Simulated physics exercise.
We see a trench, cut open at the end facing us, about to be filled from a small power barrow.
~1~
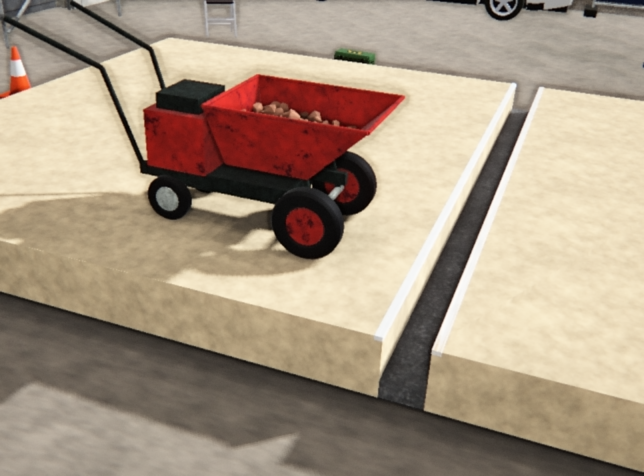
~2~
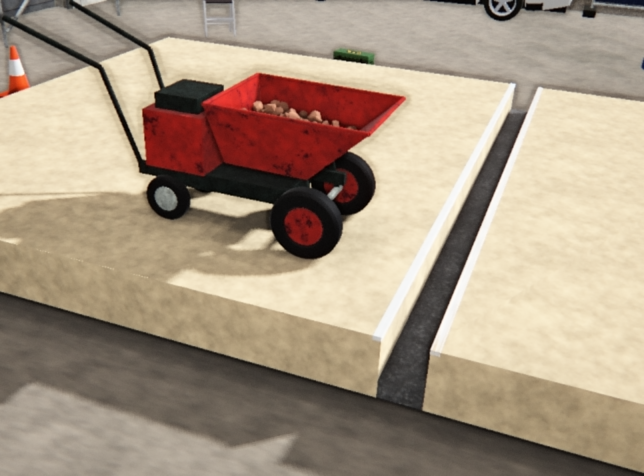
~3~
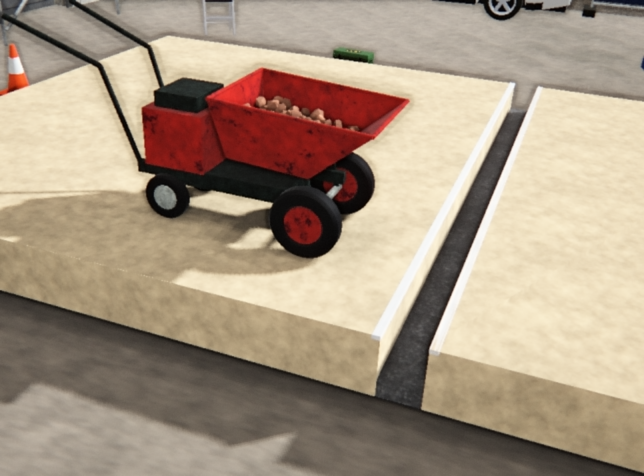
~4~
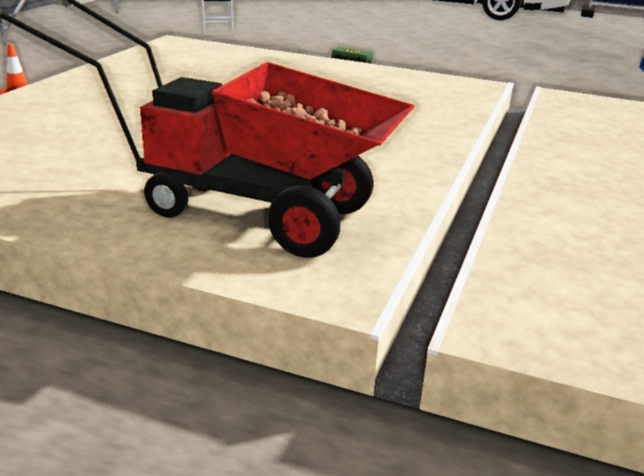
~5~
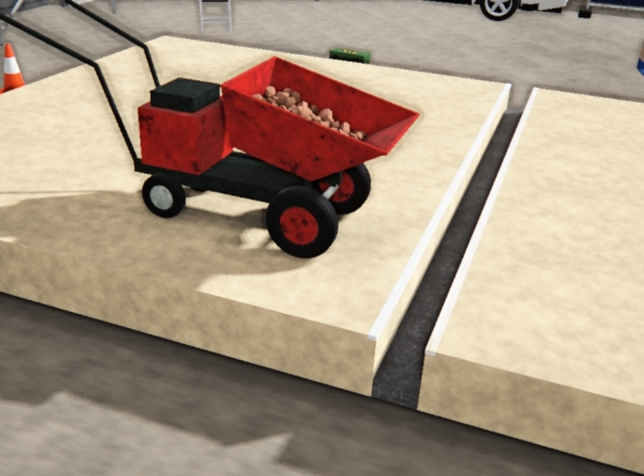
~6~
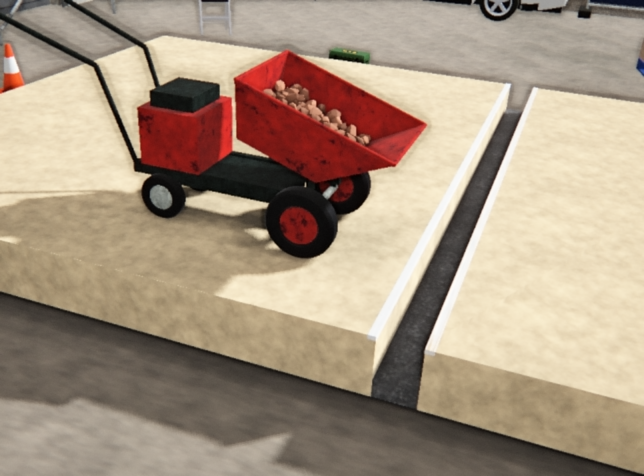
The clip opens on a small red power barrow loaded with brown lumps of rubble, standing still on a pale slab to the left of a narrow, dark trench. Its skip begins to tilt forward toward the right, slightly at first, then further, until its back end is clearly raised with the rubble still inside.
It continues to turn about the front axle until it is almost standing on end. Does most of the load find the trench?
Yes, the trench is going to take the majority of it.
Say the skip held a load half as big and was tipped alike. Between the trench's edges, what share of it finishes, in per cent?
It comes to some 100 per cent.
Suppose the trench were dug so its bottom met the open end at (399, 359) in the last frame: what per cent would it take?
I'd put it at about 50 in a hundred.
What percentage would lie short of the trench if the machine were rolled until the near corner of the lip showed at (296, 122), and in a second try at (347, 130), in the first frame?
In order, 40 % followed by 0 %.
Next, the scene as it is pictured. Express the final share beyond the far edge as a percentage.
My estimate is around 5 percent.
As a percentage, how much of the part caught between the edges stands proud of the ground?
Close to 5 percent.
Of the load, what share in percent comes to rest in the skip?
It is some 5 percent.
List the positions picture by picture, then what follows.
The first picture shows lip of the skip at (368, 133), level; top of the load at (269, 120), lumps of rubble; first edge of the trench at (397, 302); far edge at (451, 315), the trench under half as wide as the skip, and about as deep as wide.
The second picture shows lip of the skip at (368, 135), level; top of the load at (270, 119).
The third picture shows lip of the skip at (373, 138), tipped barely; top of the load at (265, 115).
The fourth picture shows lip of the skip at (379, 144), tipped a little; top of the load at (269, 112).
The fifth picture shows lip of the skip at (385, 154), tipped a little; top of the load at (266, 112).
The sixth picture shows lip of the skip at (394, 165), tipped clearly; top of the load at (275, 107); first edge of the trench at (390, 302); far edge at (444, 315).
Soon after the last picture, skip tipped steeply; all in the skip.
A little later, skip tipped right over; most in the skip; a small part in or heaped over the trench.
Later still, skip tipped right over; a small part in the skip; most in or heaped over the trench; a stray few beyond it.
At rest, skip tipped right over; a small part in the skip; nearly all in or heaped over the trench; a stray few beyond it.
